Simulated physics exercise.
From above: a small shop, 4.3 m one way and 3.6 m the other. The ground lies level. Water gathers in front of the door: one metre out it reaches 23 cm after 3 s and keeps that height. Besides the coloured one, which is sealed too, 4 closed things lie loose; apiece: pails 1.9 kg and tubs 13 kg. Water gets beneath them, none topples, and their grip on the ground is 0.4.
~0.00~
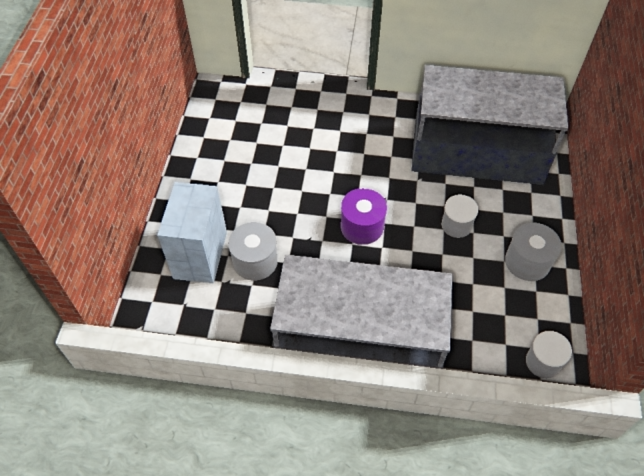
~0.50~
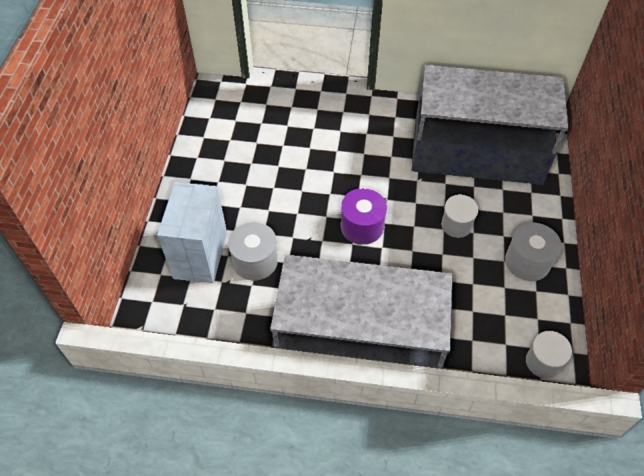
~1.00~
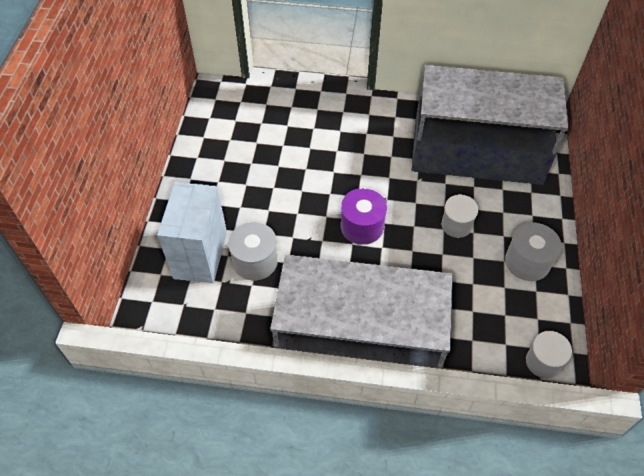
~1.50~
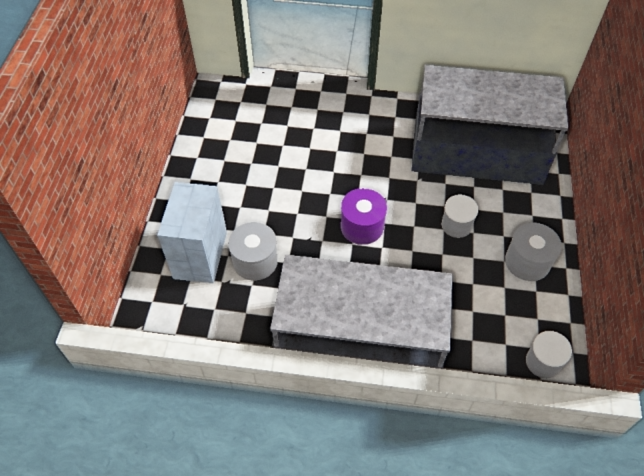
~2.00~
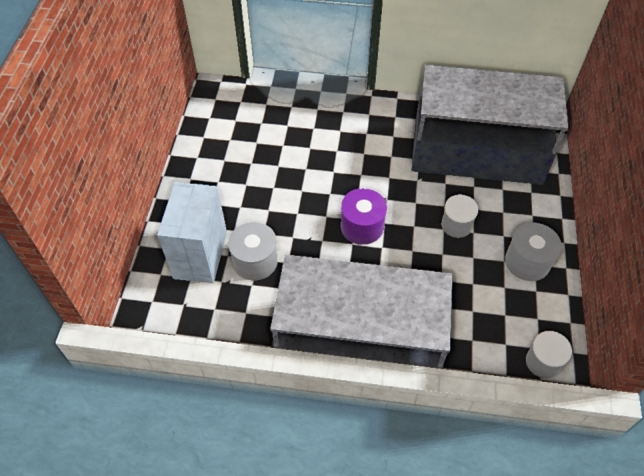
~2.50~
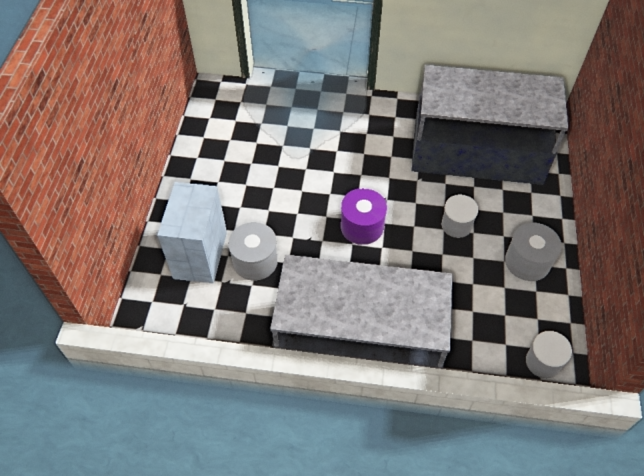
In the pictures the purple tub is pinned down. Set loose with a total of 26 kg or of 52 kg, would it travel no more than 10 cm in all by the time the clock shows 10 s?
Verdict: Only the larger load is enough.
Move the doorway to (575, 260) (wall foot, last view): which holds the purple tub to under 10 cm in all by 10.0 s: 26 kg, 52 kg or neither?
In that case only the higher weight holds it.
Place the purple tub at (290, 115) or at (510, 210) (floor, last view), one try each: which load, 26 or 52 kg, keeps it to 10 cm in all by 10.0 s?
In that order: It takes the larger; either load holds.
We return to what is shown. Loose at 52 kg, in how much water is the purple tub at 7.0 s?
About 7 cm.
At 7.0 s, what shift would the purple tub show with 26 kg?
About 0 cm.
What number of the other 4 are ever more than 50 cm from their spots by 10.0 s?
3 of them.
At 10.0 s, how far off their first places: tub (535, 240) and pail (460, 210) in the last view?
In that order: 30 cm, 120 cm.
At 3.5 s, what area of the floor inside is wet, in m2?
About 5.0 m2.
After 3.5 s the purple tub would be 0 cm from its start with 26 kg and 0 cm from its start with 52 kg; 2 cm of water round it then.
After 4.5 s the purple tub would be 0 cm from its start with 26 kg and 0 cm from its start with 52 kg; 6 cm of water round it then.
After 7.0 s the purple tub would be 0 cm from its start with 26 kg and 0 cm from its start with 52 kg; 7 cm of water round it then.
After 10.0 s the purple tub would be 35 cm from its start with 26 kg and 0 cm from its start with 52 kg; 11 cm of water round it then.
